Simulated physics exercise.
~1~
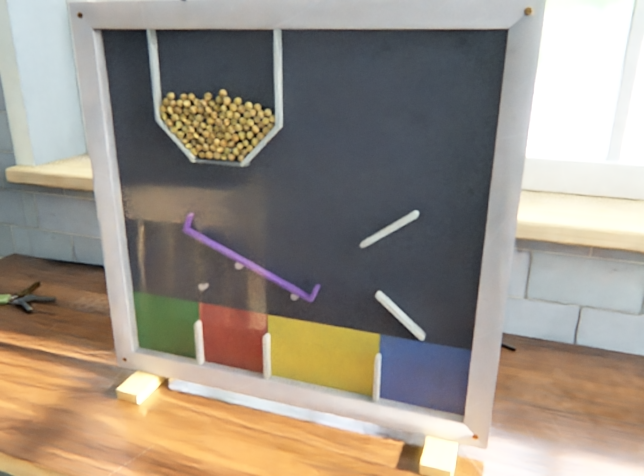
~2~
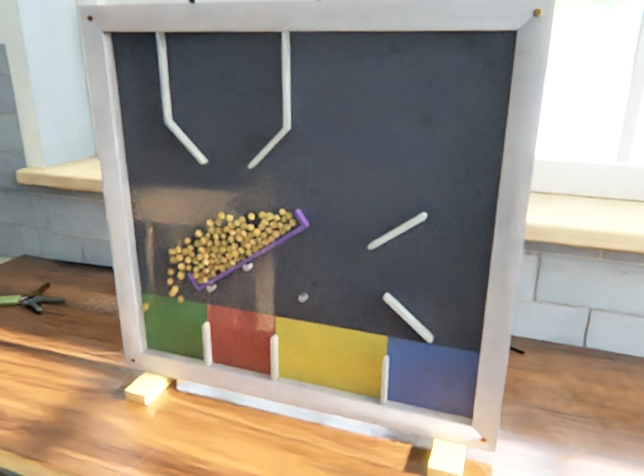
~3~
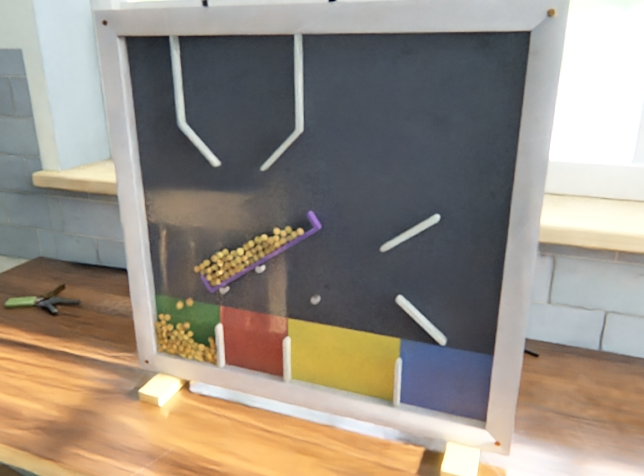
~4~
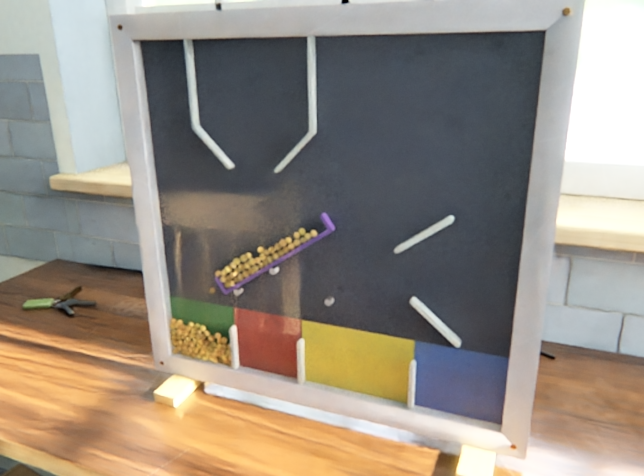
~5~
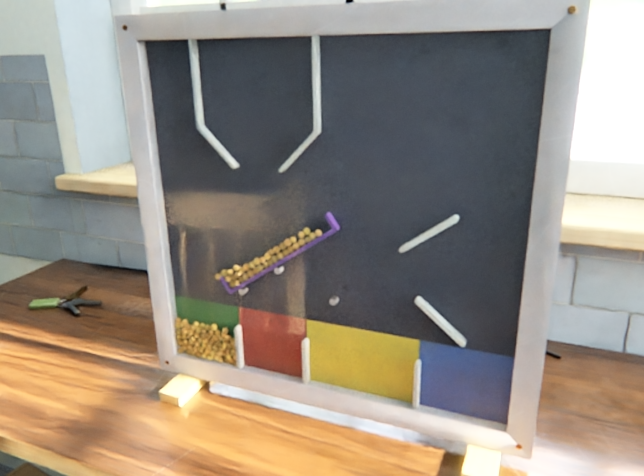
Pale wooden beads dropped from the hopper's open bottom onto a purple rocker, which tipped down to the left and spilled many into the green bin, while the rest stayed heaped along the rocker and the other coloured bins remained empty.
